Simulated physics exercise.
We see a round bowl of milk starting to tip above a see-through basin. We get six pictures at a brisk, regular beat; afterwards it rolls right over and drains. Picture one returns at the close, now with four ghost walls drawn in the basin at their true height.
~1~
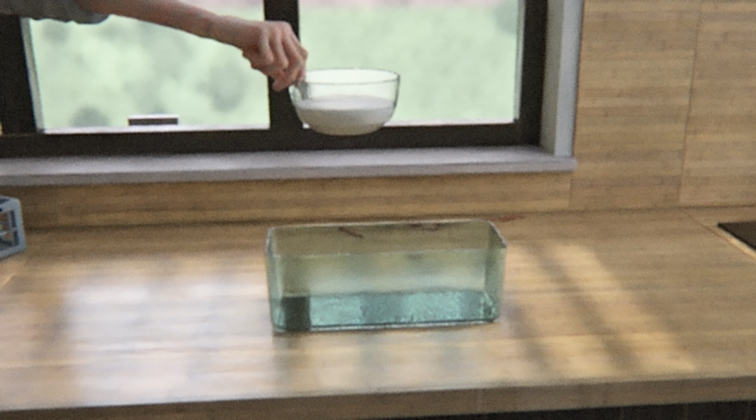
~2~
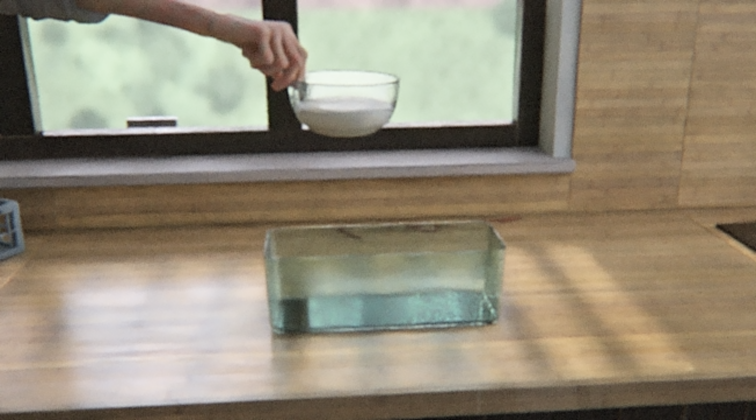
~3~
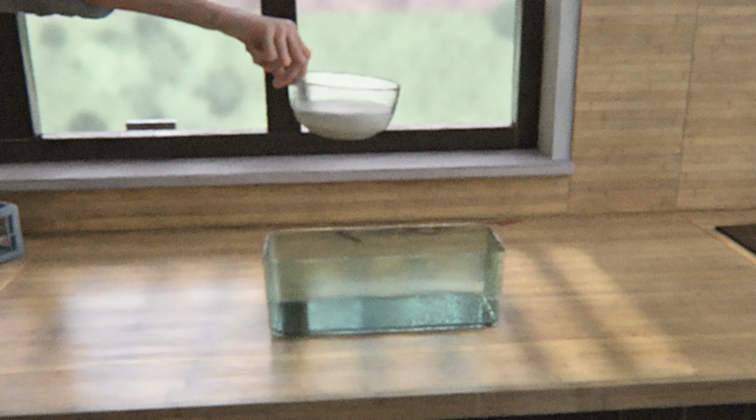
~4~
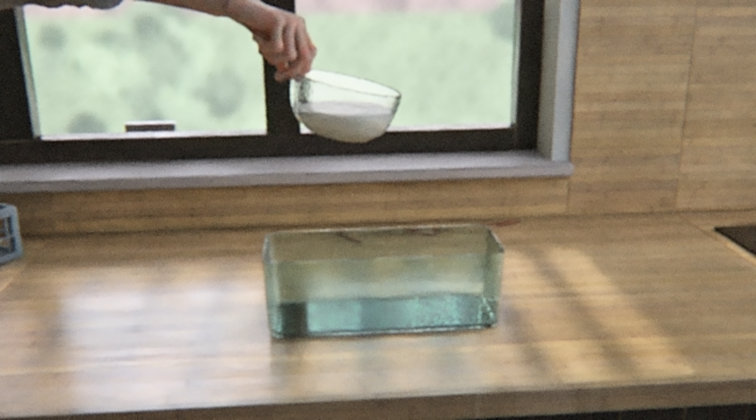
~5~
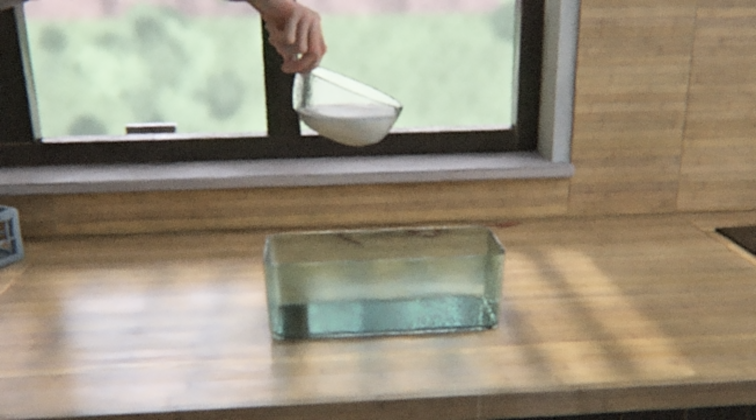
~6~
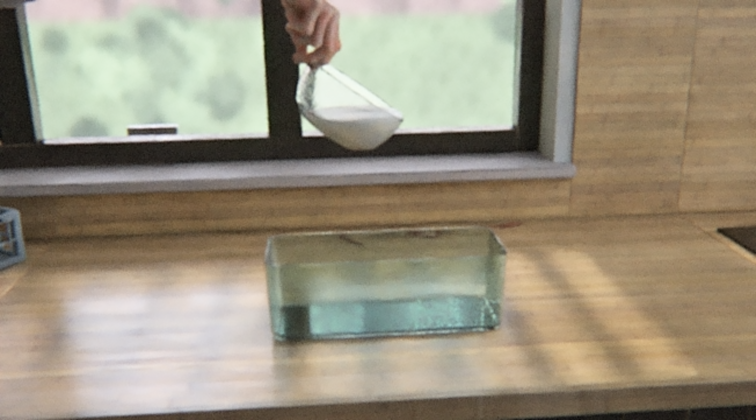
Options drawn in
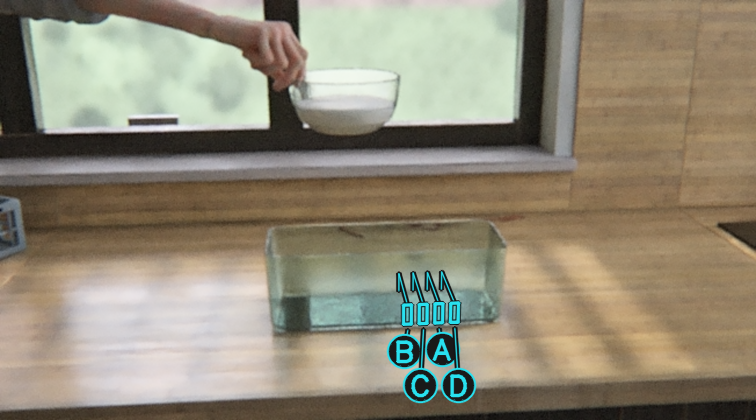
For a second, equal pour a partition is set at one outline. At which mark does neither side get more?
Go for A.
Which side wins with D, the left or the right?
The left one.
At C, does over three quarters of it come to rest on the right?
No, it does not.
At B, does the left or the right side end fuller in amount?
More ends on the right.
In cyan, A at (439, 328); B at (407, 330); C at (423, 329); D at (454, 328).
With A, about 51 % ends left of the wall and 48 % right of it.
With B, about 18 % ends left of the wall and 81 % right of it.
With C, about 29 % ends left of the wall and 70 % right of it.
With D, about 77 % ends left of the wall and 22 % right of it.
